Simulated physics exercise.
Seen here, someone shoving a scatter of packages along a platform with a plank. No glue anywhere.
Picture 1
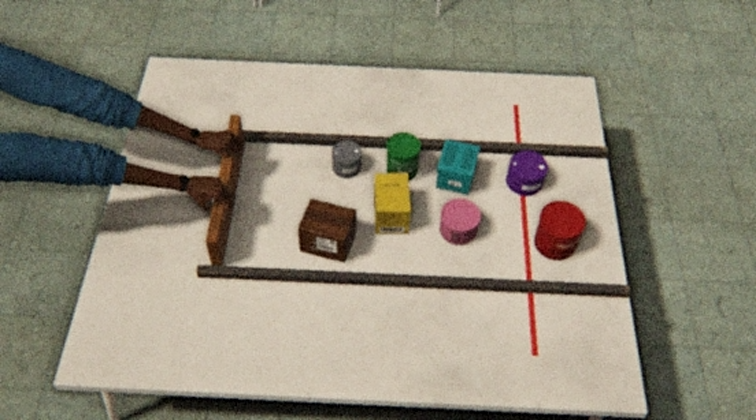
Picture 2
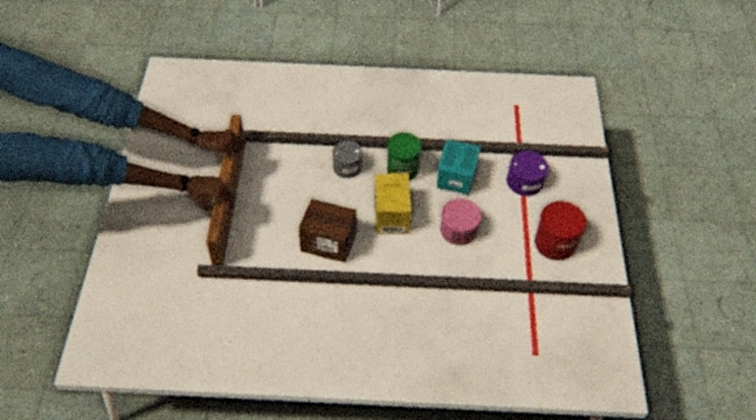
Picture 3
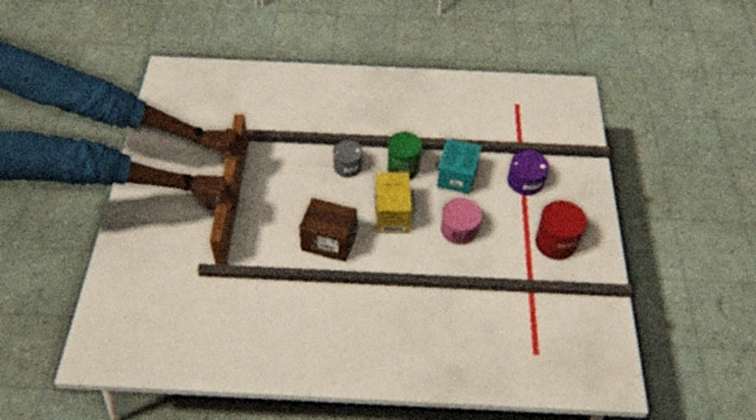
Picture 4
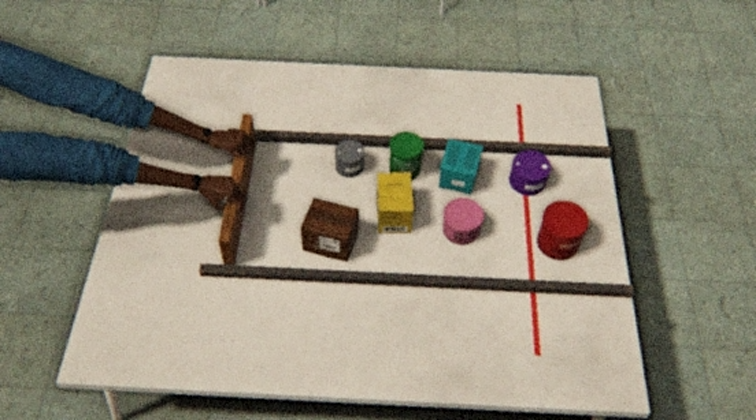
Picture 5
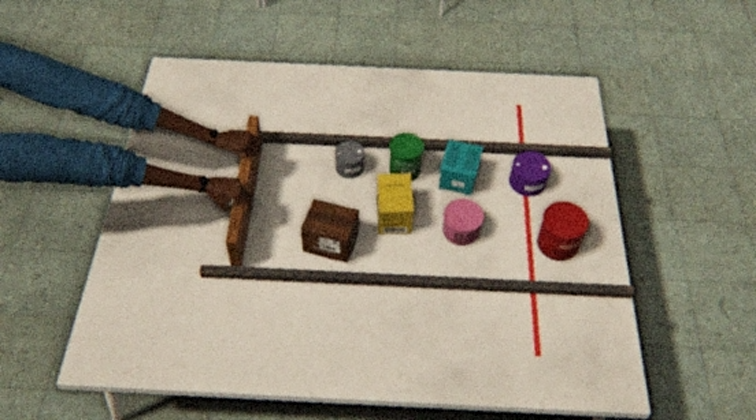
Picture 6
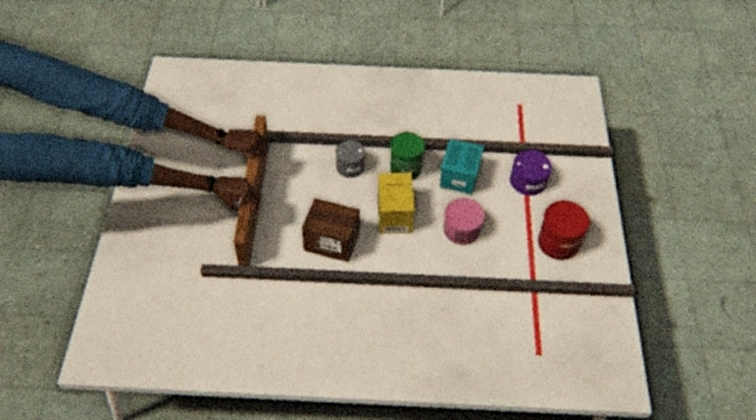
Person's hands sliding a wooden plank slightly right between two rails on a white table, the scattered colourful packages ahead staying put.
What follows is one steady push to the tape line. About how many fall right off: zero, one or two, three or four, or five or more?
The number that fall off is one or two.
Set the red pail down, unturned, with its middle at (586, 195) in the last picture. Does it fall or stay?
From there it holds on.
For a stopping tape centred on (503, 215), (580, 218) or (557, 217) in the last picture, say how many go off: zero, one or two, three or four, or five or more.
The falls would be none; more than four; 3 or 4.
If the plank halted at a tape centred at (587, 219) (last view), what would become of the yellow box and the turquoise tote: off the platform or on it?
The yellow box is kept; the turquoise tote falls.
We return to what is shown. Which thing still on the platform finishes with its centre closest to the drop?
That is the turquoise tote.
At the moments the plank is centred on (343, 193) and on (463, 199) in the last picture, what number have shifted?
First 3, then 8.
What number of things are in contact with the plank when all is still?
That makes 3.
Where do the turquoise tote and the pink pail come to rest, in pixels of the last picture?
The turquoise tote stops around (601, 177); the pink pail around (588, 213).
Soon after, none off yet; red pail at rest near (563, 231); purple canister at rest near (530, 173); pink pail at rest near (463, 222).
After that, none off yet; red pail at rest near (563, 231); purple canister displaced a little near (553, 176); pink pail displaced about its own width near (504, 223).
In the end, the number that fall off is one or two; gone, purple canister.
